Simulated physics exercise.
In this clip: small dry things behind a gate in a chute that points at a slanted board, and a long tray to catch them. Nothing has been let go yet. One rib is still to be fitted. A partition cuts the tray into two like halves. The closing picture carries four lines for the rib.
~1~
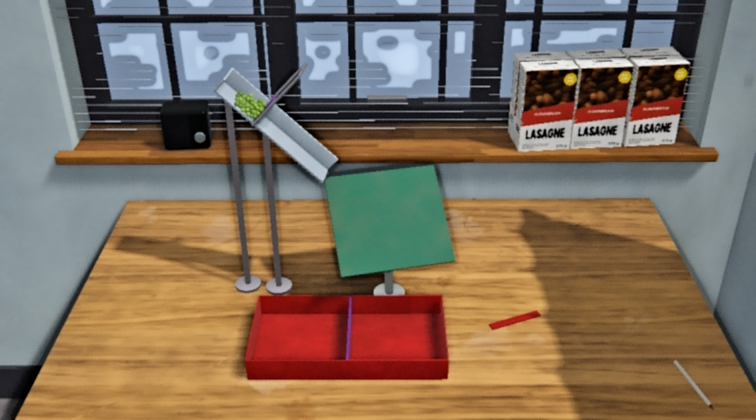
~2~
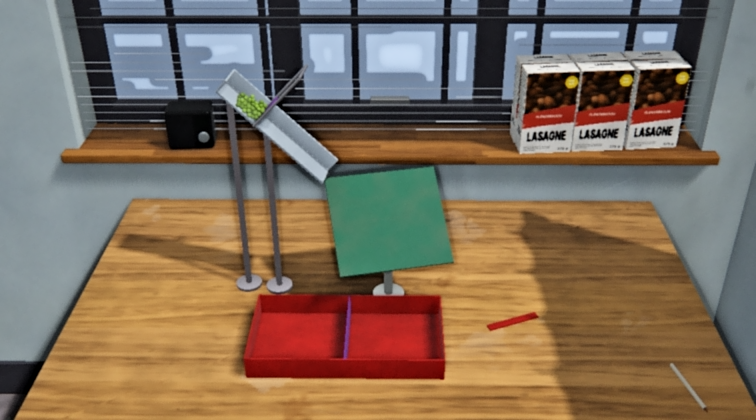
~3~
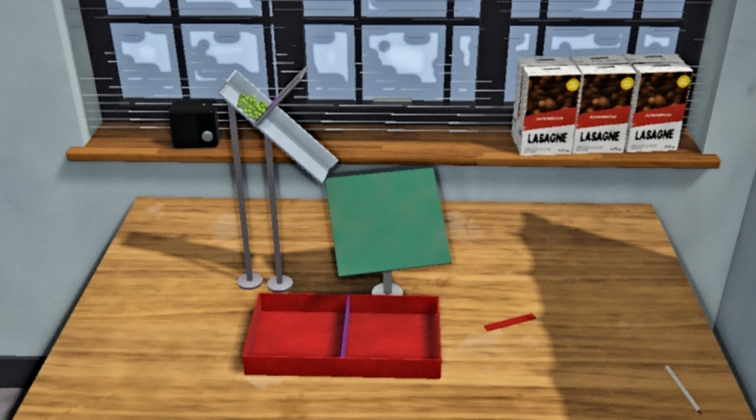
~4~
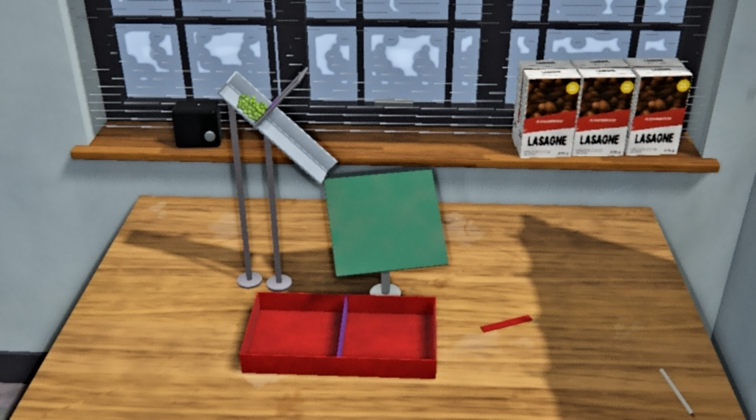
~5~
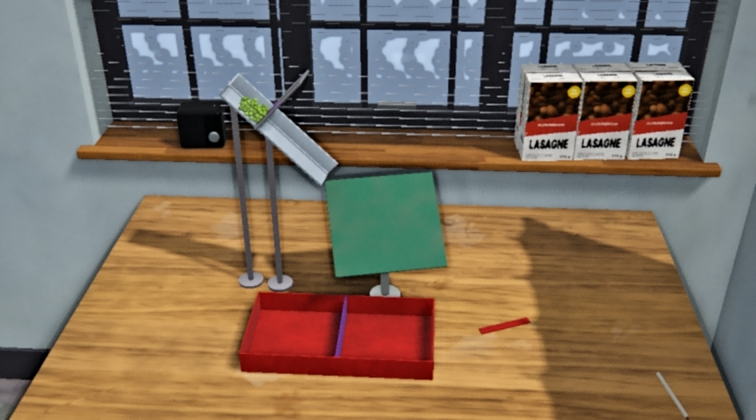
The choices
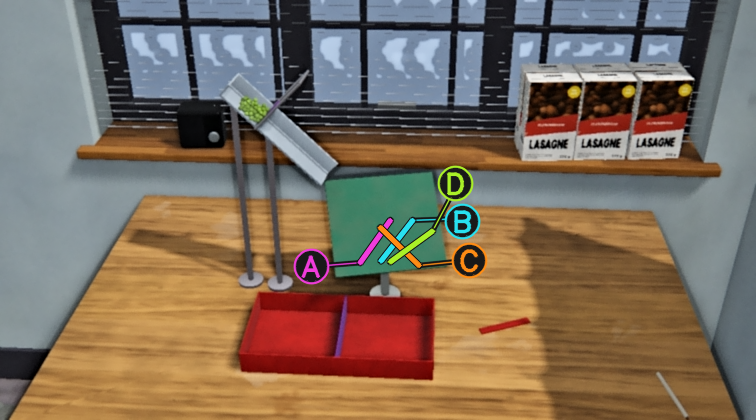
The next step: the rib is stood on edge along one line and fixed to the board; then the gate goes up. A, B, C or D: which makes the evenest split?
Line A.
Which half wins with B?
The right half.
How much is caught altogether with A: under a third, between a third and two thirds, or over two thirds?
It is over two thirds.
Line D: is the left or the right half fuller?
Right.
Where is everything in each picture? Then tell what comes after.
In the first frame, load behind the gate (250, 108), dried peas; lip of the chute (325, 176), sloping fairly steeply.
In the second frame, middle of the board (389, 220), tilted fairly steeply; middle of its low edge (398, 269); of its high edge (380, 172).
In the third frame, front corners of the tray (243, 356) and (441, 360); front end of its middle wall (342, 358); gate still shut (273, 105).
In the fourth frame, middle of the load (252, 110); lip (324, 178).
In the fifth frame, middle of the load (254, 112); lip (325, 179).
On the marked copy, line A from (390, 220) to (360, 262); line B from (412, 220) to (381, 260); line C from (380, 227) to (419, 265); line D from (432, 231) to (390, 261).
Choosing A, of what is caught, roughly two thirds in the left half, roughly a third in the right.
Choosing B, of what is caught, not one piece in the left half, every piece in the right.
Choosing C, of what is caught, not one piece in the left half, every piece in the right.
Choosing D, of what is caught, not one piece in the left half, every piece in the right.
